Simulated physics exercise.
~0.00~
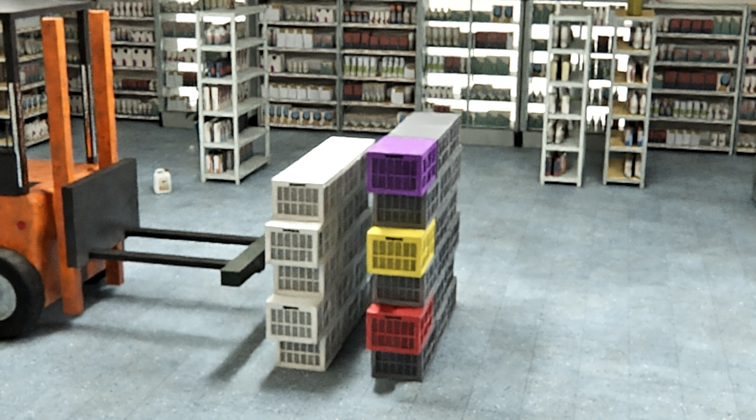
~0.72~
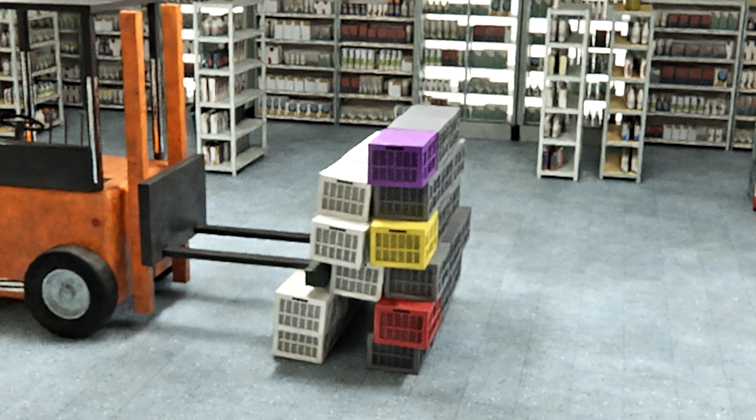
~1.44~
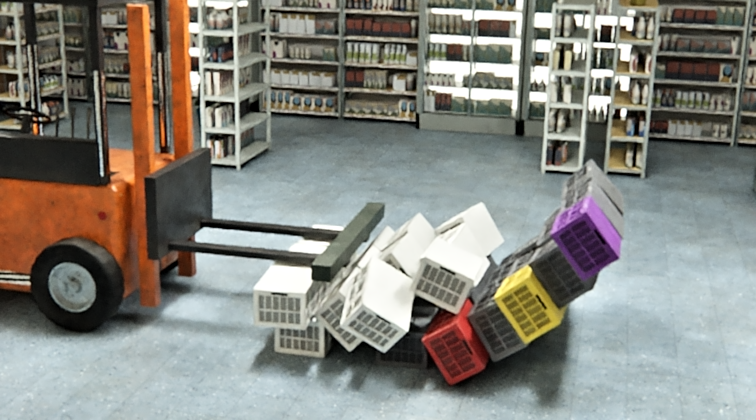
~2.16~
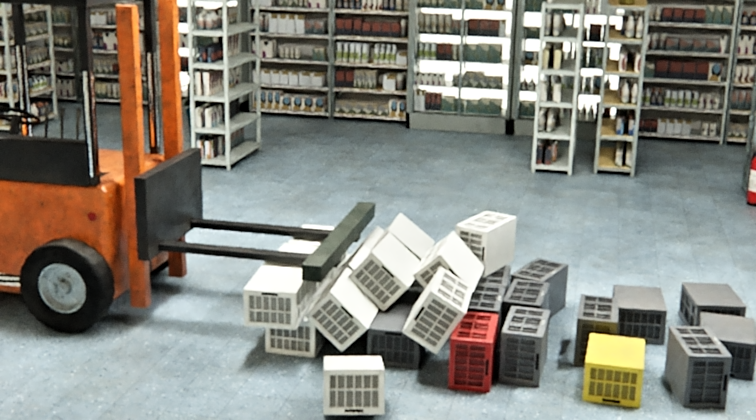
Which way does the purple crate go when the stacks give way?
It moves to the right, tipping over and dropping as the dark grey stack topples.
